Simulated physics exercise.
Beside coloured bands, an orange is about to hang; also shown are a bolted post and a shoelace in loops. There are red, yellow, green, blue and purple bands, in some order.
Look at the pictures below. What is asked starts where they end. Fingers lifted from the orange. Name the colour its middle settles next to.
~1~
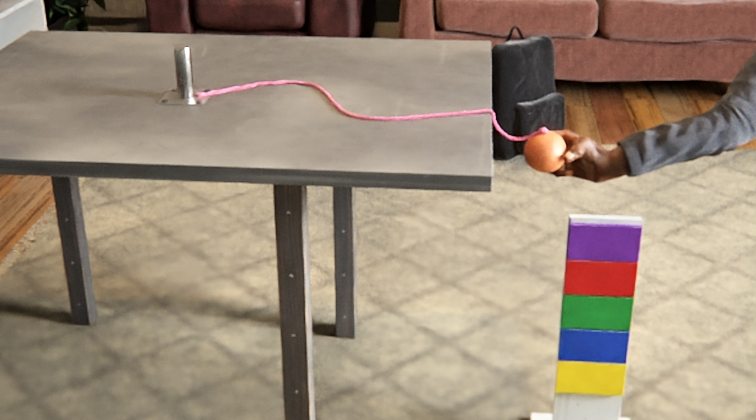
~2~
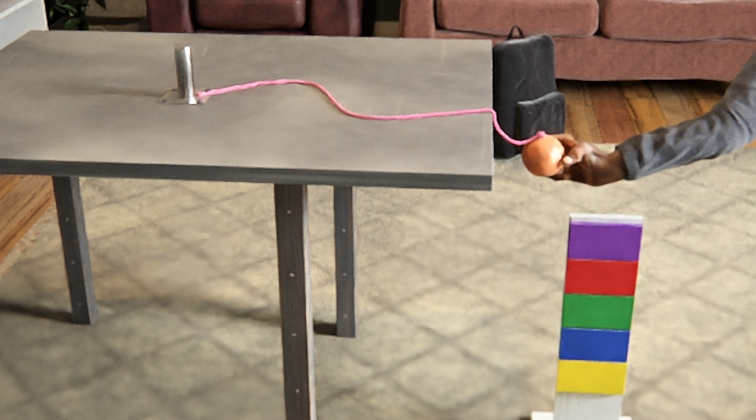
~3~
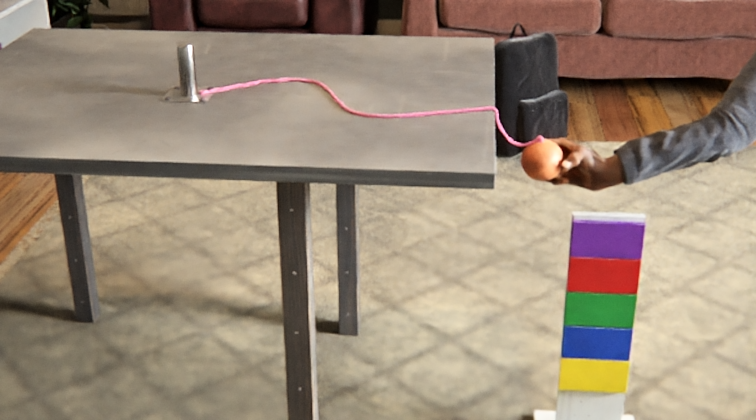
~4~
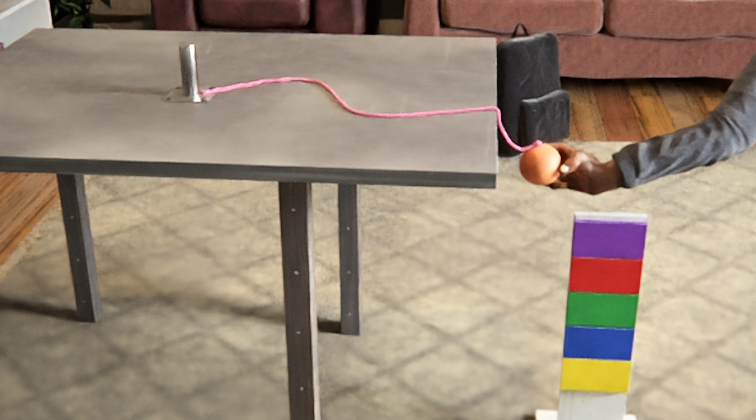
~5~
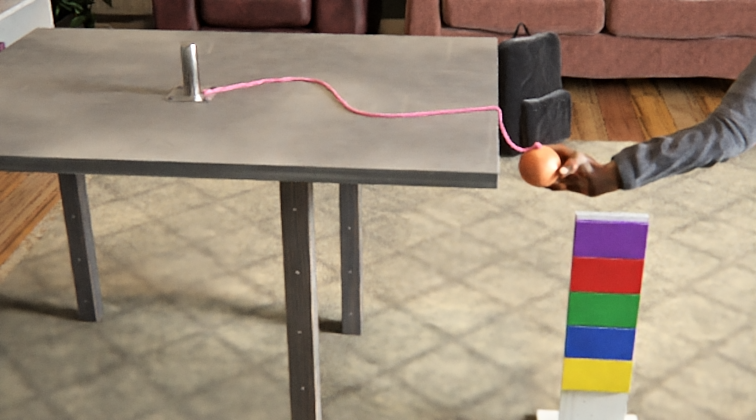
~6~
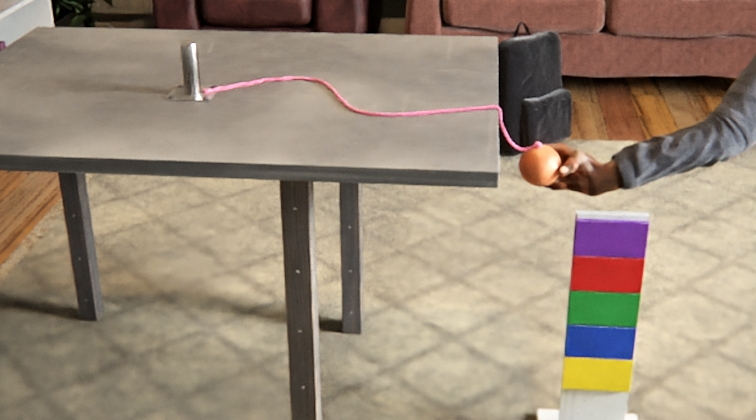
Its middle settles next to red.
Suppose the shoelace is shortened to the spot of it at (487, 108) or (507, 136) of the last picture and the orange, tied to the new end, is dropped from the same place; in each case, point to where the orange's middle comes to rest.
For the first cut it's about (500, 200), and for the second about (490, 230).
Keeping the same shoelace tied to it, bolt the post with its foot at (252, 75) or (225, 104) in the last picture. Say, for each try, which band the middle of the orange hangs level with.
Going case by case, it's green and then green.
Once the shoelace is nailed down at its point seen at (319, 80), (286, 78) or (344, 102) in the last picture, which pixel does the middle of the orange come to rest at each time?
Taking the tries in turn: (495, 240), (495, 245) and (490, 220).
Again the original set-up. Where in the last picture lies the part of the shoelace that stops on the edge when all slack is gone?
That spot lies near (417, 114).
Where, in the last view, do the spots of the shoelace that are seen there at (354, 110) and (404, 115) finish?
The first moves to (436, 94), the second to (488, 95).
Soon after, orange near (524, 264); level with red.
Then, orange near (459, 247); level with red.
Further on, orange near (503, 257); level with red.
At rest, orange near (497, 255); level with red. At red.
